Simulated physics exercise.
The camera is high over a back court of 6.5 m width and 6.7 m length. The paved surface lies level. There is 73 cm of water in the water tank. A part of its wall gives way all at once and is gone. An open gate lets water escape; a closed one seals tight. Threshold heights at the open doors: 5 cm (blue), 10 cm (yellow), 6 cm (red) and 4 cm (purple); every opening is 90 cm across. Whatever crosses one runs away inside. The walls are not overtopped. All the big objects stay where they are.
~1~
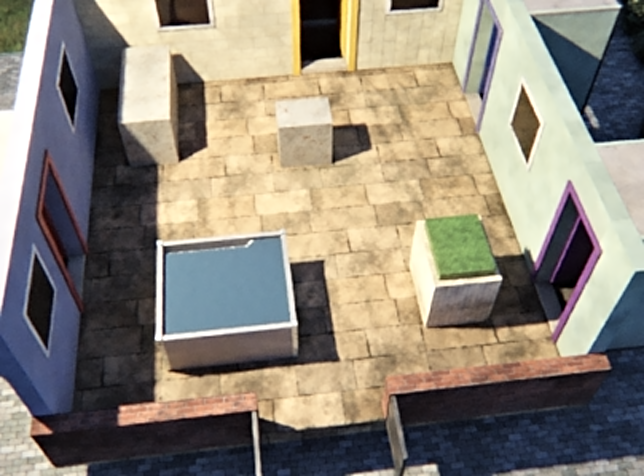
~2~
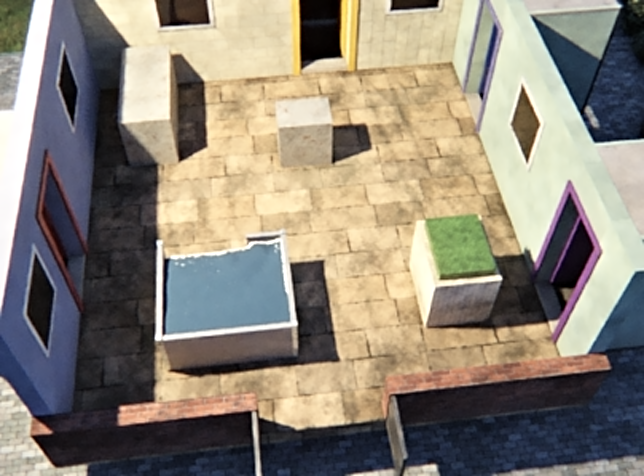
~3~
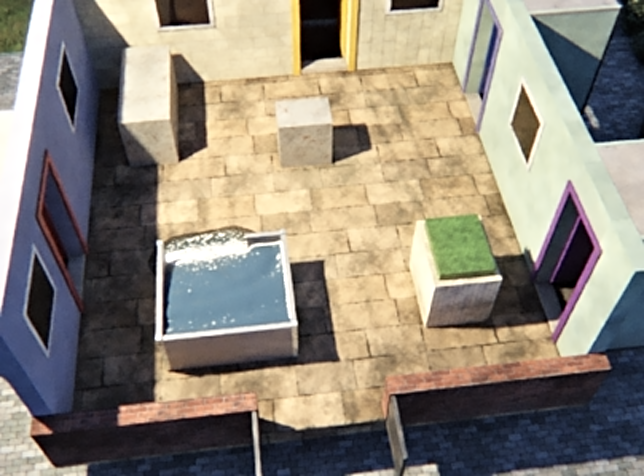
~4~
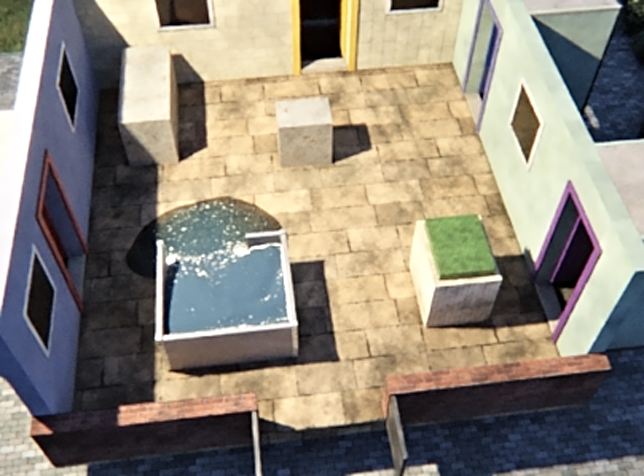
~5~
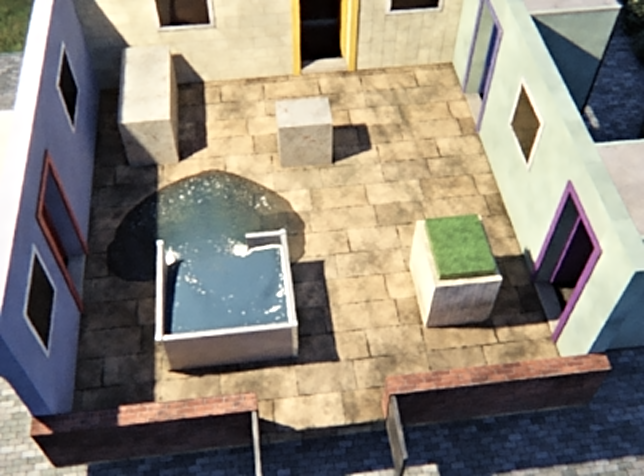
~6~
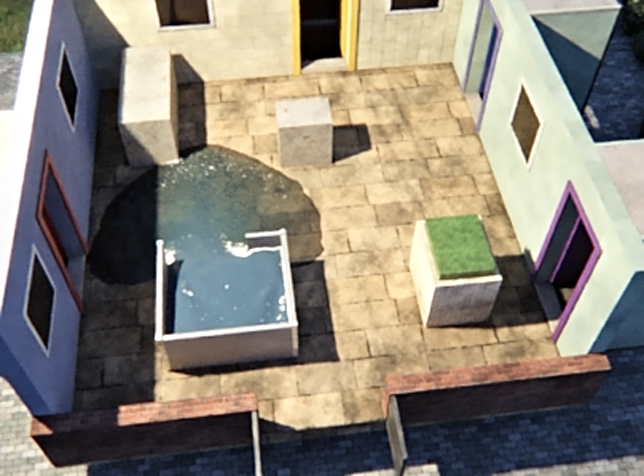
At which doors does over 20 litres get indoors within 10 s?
Within that time: At the blue door it exceeds the limit; at the yellow door it does not reach the limit; at the red door it stays under the limit; at the purple door it stays under the limit.
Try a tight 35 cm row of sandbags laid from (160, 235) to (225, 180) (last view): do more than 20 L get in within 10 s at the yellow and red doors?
Then: Yellow under, red over.
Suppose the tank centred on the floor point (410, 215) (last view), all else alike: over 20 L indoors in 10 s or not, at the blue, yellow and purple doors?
Against that limit: Blue past it, yellow above, purple not over.
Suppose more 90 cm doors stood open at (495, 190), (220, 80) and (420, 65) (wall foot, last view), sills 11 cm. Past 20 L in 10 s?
In turn: Under, past it, under.
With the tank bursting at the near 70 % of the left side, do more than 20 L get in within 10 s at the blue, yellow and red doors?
Then: Blue under, yellow under, red above.
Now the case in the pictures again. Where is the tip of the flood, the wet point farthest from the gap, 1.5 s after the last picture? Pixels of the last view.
Near (346, 71).
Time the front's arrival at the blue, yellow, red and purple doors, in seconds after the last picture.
Arrival: Blue 2.8 s, yellow 1.3 s, red 0.2 s, purple 6.5 s.
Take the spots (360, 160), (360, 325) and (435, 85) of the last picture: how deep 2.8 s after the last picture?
About 1, 0 and 3 cm.
Then, 0.7 s after the last picture water covers 30 % of the floor and is deepest (32 cm) near (94, 169); blue door not reached, yellow door not reached, red door 3 cm at the sill, 0 L in, purple door not reached.
Then, 1.5 s after the last picture water covers 35 % of the floor and is deepest (29 cm) near (121, 89); blue door not reached, yellow door 7 cm at the sill, 0 L in, red door 3 cm at the sill, 0 L in, purple door not reached.
Then, 2.8 s after the last picture water covers 50 % of the floor and is deepest (27 cm) near (101, 90); blue door 1 cm at the sill, 0 L in, yellow door 9 cm at the sill, 1 L in, red door 4 cm at the sill, 0 L in, purple door not reached.
Then, 5.3 s after the last picture water covers 65 % of the floor and is deepest (16 cm) near (450, 63); blue door 10 cm at the sill, 24 L in, yellow door 6 cm at the sill, 1 L in, red door 6 cm at the sill, 0 L in, purple door not reached.
Then, 9.3 s after the last picture water covers 95 % of the floor and is deepest (10 cm) near (516, 243); blue door 6 cm at the sill, 57 L in, yellow door 4 cm at the sill, 1 L in, red door 5 cm at the sill, 1 L in, purple door 5 cm at the sill, 0 L in.
